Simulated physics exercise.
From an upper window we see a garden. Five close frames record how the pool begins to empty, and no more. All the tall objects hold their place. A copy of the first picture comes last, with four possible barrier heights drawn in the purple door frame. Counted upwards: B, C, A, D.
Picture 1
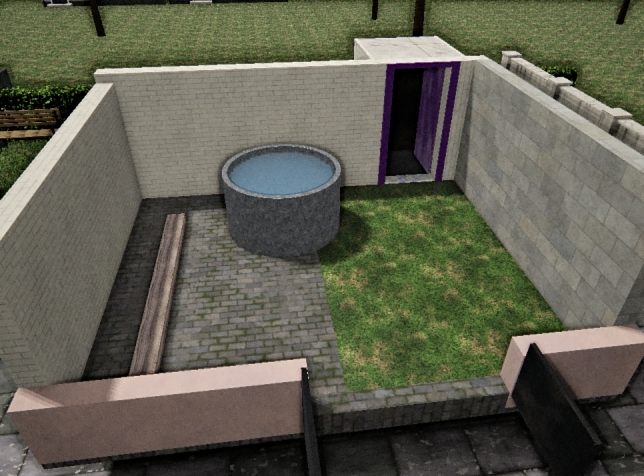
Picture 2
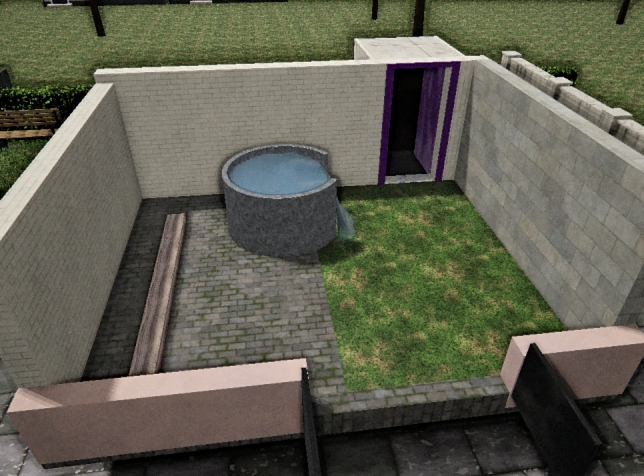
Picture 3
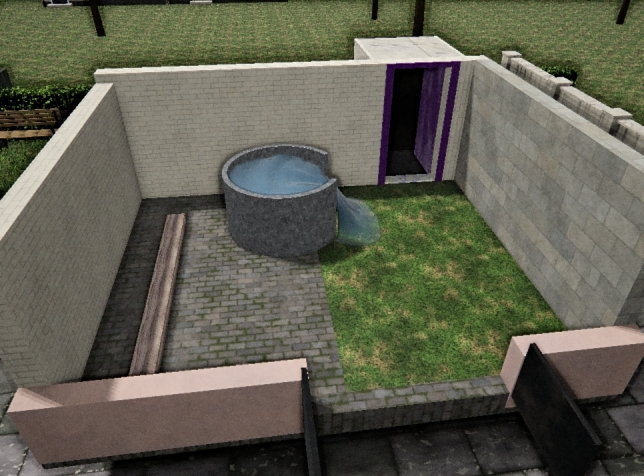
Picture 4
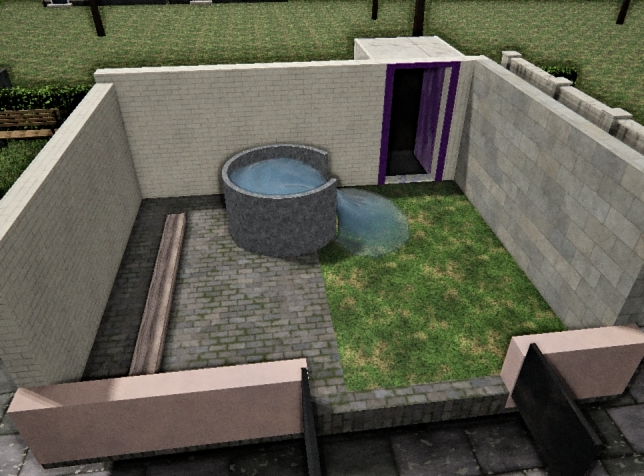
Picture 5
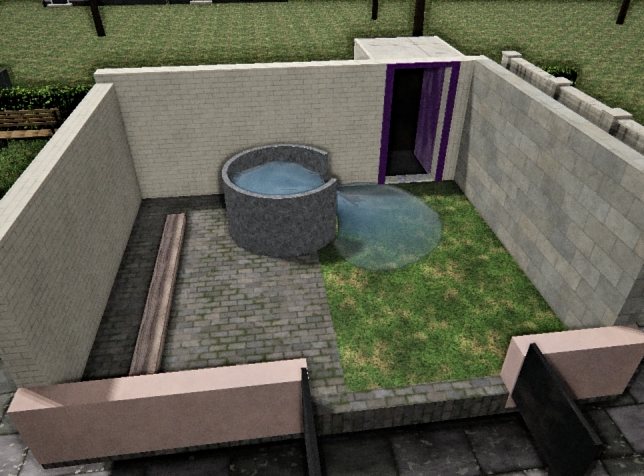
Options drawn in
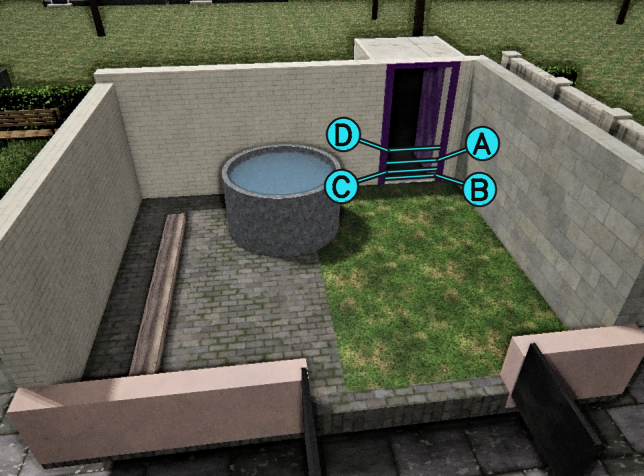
In a walled garden, the right side of a round stone pool opened up and water poured out through the gap, then spread in a widening puddle across the grass near the purple doorway.
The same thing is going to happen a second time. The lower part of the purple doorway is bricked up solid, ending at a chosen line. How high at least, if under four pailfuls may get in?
It is C.
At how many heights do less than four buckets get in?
Three of them.
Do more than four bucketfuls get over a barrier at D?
No, not at all.
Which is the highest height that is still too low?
That is height B.
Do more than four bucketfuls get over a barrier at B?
Yes.
In cyan, A at (412, 161); B at (410, 176); C at (411, 170); D at (414, 148); from the bottom up B, C, A, D.
With A, nothing gets over.
With B, about 10 bucketfuls get in.
With C, a bucket or two gets in.
With D, nothing gets over.
